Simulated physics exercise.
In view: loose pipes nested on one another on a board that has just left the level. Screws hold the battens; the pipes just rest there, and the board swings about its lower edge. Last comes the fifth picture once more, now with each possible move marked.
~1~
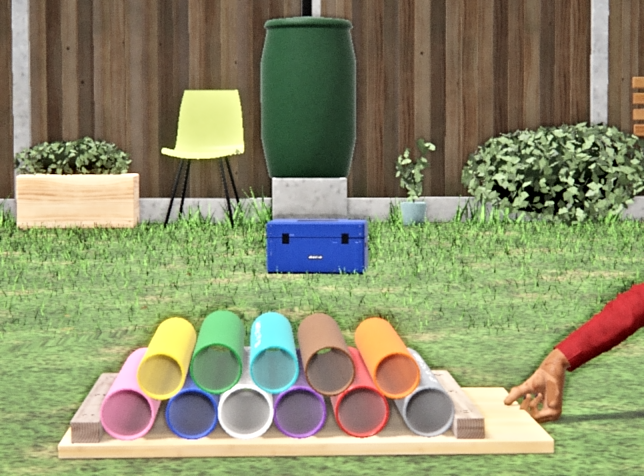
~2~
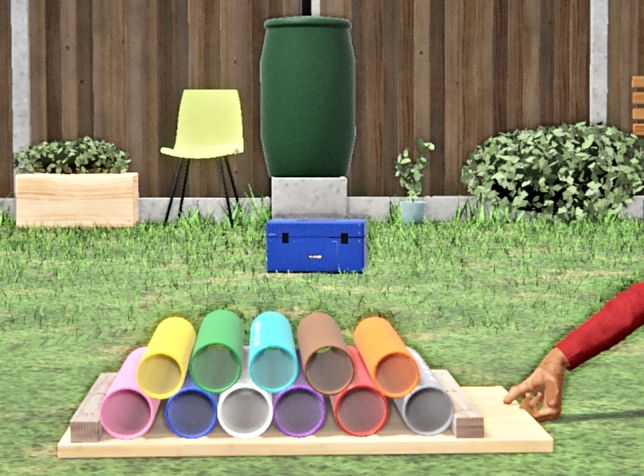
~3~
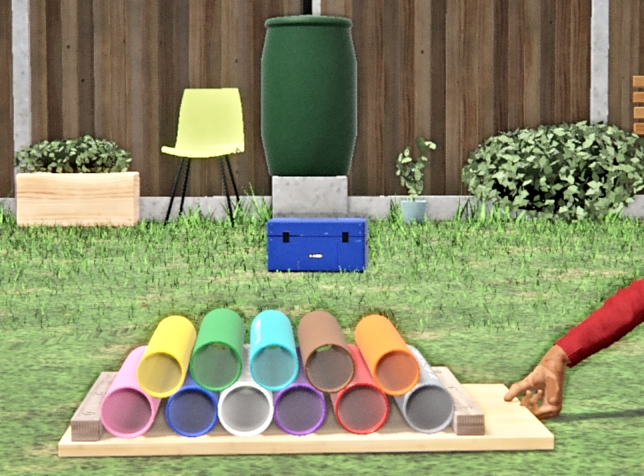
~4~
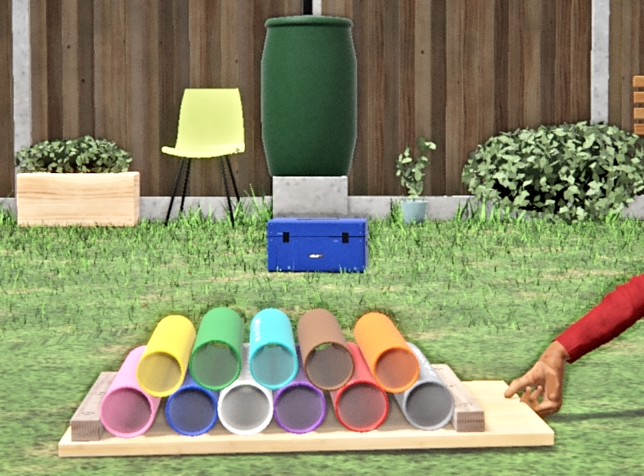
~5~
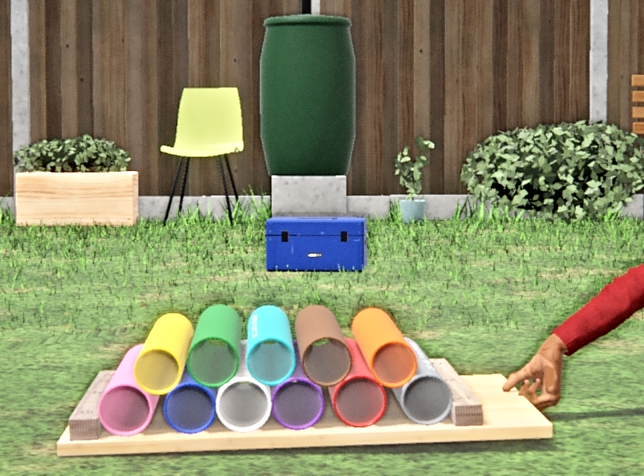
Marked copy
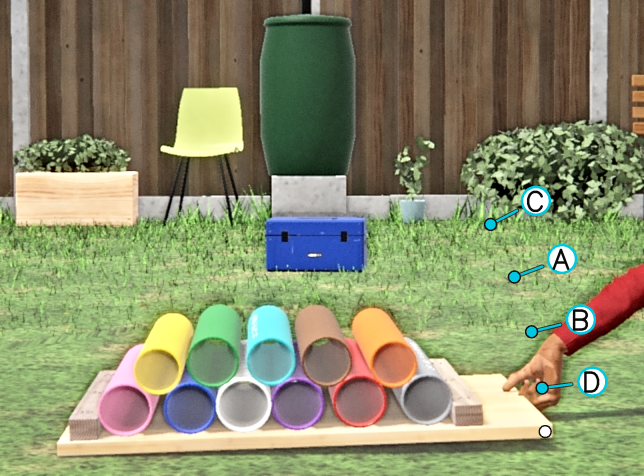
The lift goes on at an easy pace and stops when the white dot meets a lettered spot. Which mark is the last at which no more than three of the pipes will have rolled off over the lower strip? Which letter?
Stop at C.
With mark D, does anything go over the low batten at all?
No.
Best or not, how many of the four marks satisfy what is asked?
The number is four.
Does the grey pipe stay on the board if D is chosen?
Yes, with D.
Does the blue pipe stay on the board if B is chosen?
The blue pipe: Yes.
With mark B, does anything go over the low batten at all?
At B: No.
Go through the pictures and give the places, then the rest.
The first picture shows yellow pipe (161, 376); orange pipe (396, 375); turquoise pipe (274, 369).
The second picture shows turquoise pipe (274, 368); green pipe (216, 368).
The third picture shows board (303, 407); red pipe (362, 409); grey pipe (429, 408); yellow pipe (161, 374).
The fourth picture shows board (303, 405); pink pipe (128, 412); blue pipe (192, 411).
The fifth picture shows board (302, 402); pink pipe (126, 410); blue pipe (190, 408).
On the copy, A at (514, 277); B at (532, 332); C at (491, 224); D at (542, 388); the white dot at (545, 432).
On C. First, board at 16°.
Then, board at 27°.
Finally, board at 27°, none over the low batten.
By contrast, A none over the low batten; B none over the low batten; D none over the low batten.
